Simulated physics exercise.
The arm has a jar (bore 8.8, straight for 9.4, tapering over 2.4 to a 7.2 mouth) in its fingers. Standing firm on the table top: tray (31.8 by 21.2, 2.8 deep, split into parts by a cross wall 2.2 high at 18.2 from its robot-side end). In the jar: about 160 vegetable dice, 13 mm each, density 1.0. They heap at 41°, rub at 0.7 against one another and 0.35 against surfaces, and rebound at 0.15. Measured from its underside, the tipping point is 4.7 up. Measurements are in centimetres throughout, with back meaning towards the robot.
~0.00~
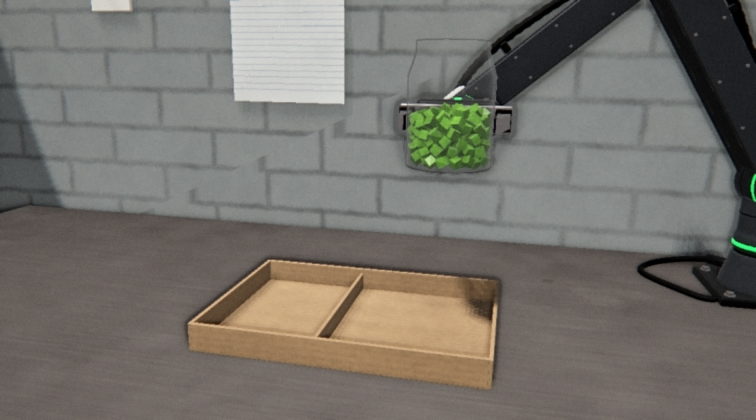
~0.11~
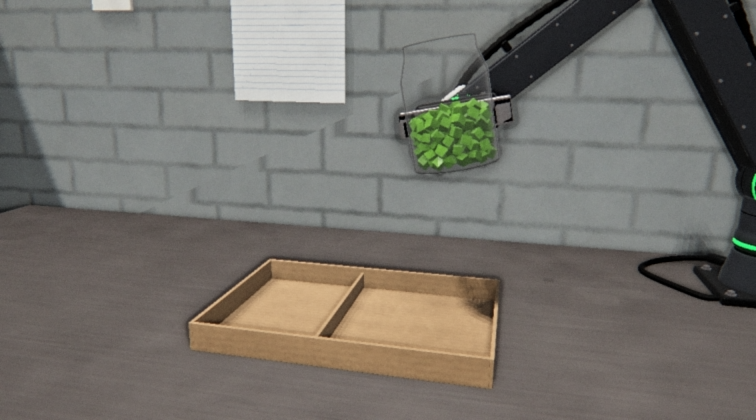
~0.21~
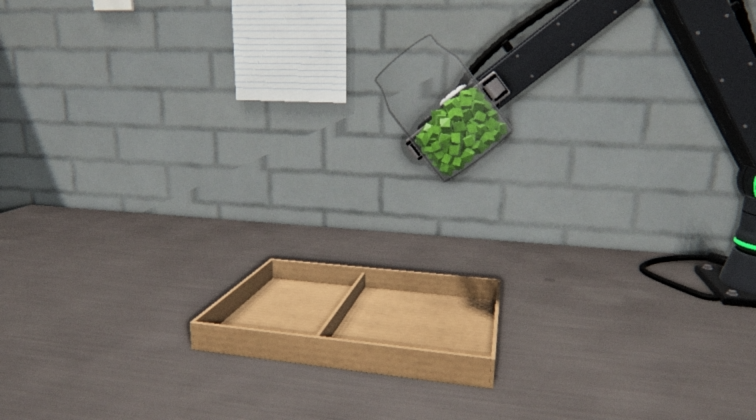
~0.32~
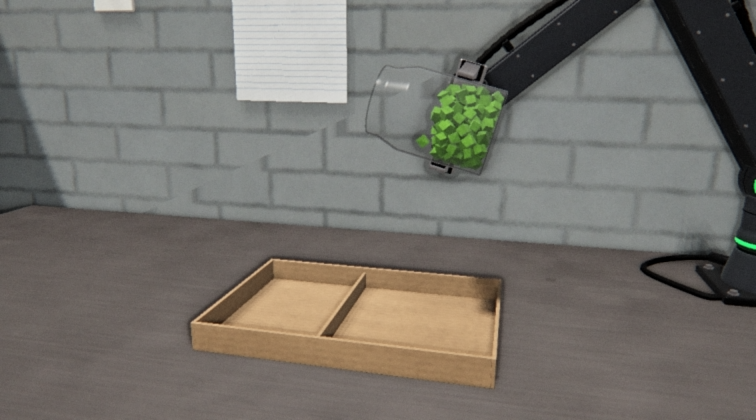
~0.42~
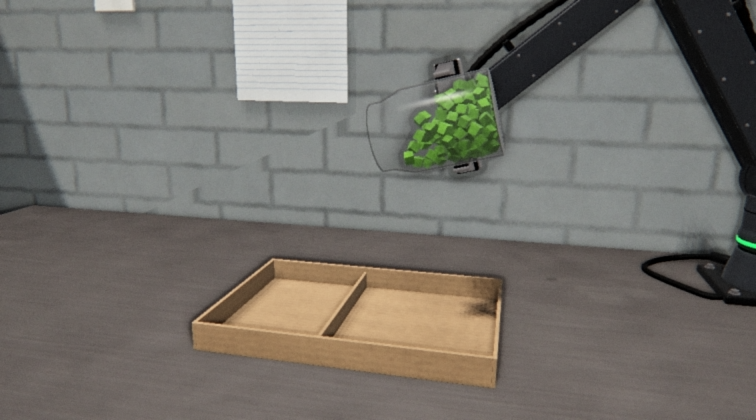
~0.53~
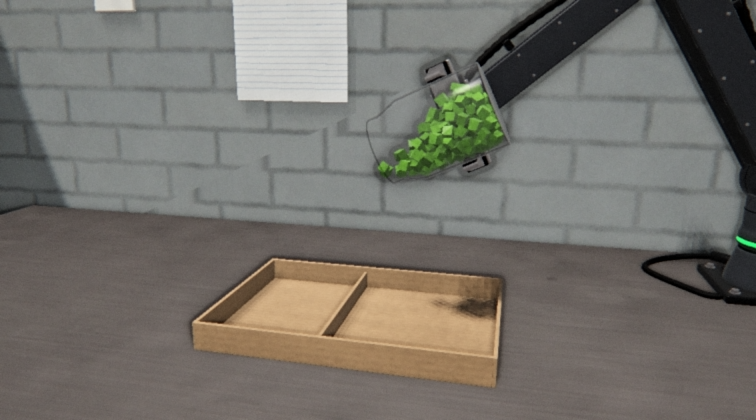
A robot arm tilts a clear jar of green cubes leftward above a divided tray.
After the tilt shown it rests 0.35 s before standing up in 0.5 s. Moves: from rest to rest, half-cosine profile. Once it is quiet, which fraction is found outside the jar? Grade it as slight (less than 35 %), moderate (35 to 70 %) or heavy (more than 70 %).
Slight.
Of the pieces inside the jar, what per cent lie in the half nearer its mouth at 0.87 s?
Mouth-half fraction: Approx. 65 %.
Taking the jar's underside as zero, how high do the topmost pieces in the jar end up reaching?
Roughly 7.0 cm up.
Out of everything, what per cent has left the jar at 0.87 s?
Some 10 per cent.
By 0.87 s, tipped 115°, highest piece 27 above the table; 138 in the jar, 8 in the far-side part, 7 in the robot-side part, 3 in flight or on a rim.
By 1.21 s, tipped 30°, highest piece 30 above the table; 138 in the jar, 10 in the robot-side part, 8 in the far-side part.
By 1.58 s, upright, highest piece 27 above the table; 138 in the jar, 10 in the robot-side part, 8 in the far-side part.
By 2.28 s, upright, highest piece 27 above the table; 138 in the jar, 10 in the robot-side part, 8 in the far-side part.
Final count, 138 in the jar, 10 in the robot-side part, 8 in the far-side part. That is 12 % outside the jar.
